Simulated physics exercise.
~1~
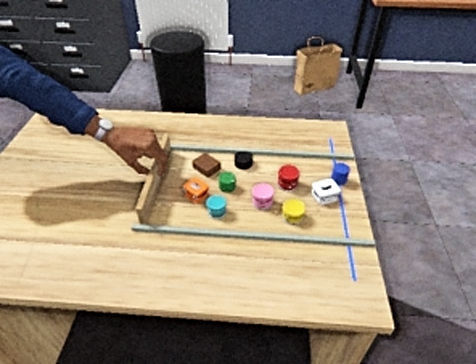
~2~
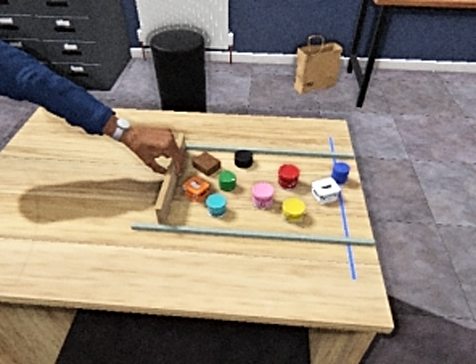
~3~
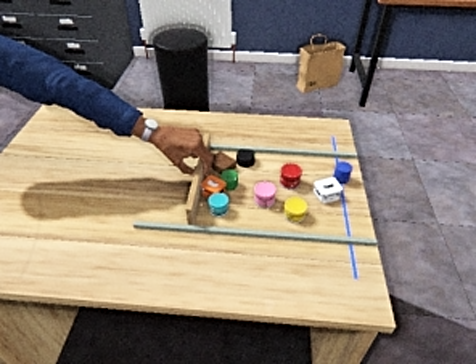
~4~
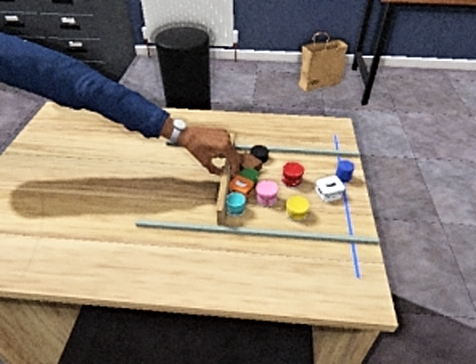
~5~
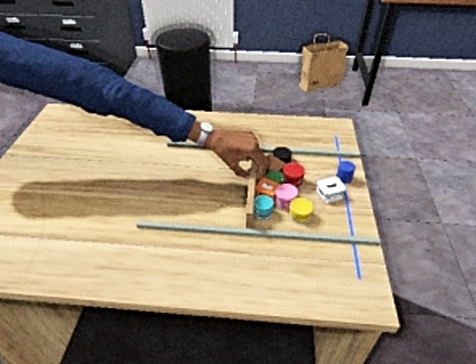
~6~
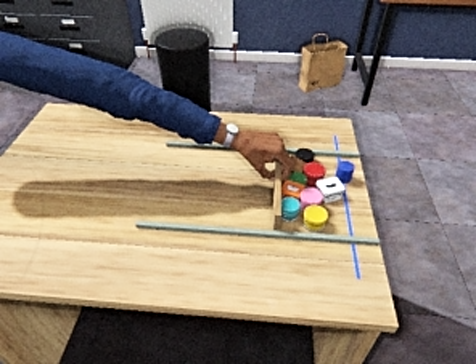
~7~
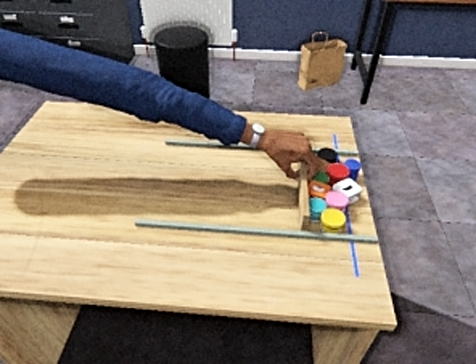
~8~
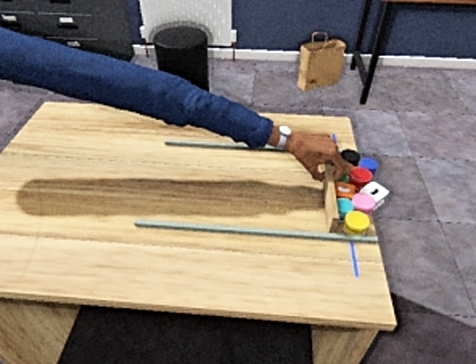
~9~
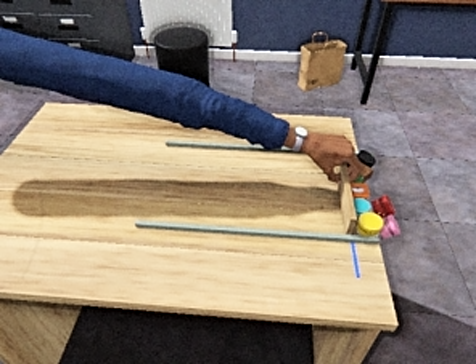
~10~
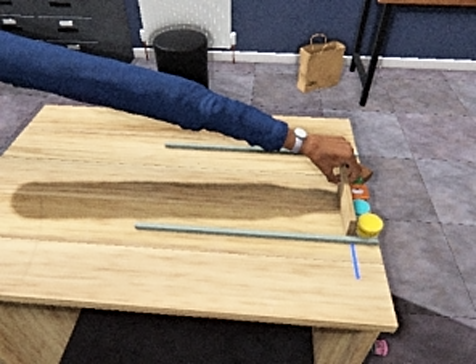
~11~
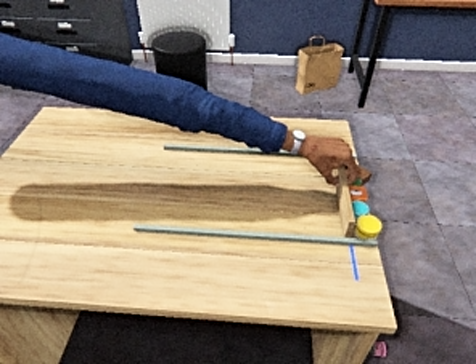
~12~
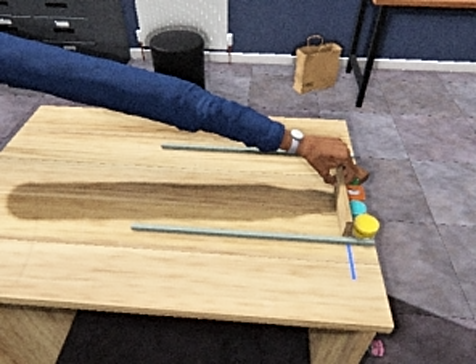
To begin with, a hand holds a small upright wooden board at the left of a scatter of colourful tins, lids and blocks, lying between two thin rails on a wooden table. The hand pushes the board to the right, and it gathers the brown block and orange case first, then the pink and red tins. The pieces bunch together and slide across the blue tape towards the table's end. Several drop over the edge, including the pink and red tins. Finally the board stops near the edge, still held, with the yellow tin, orange case and brown block among those remaining.
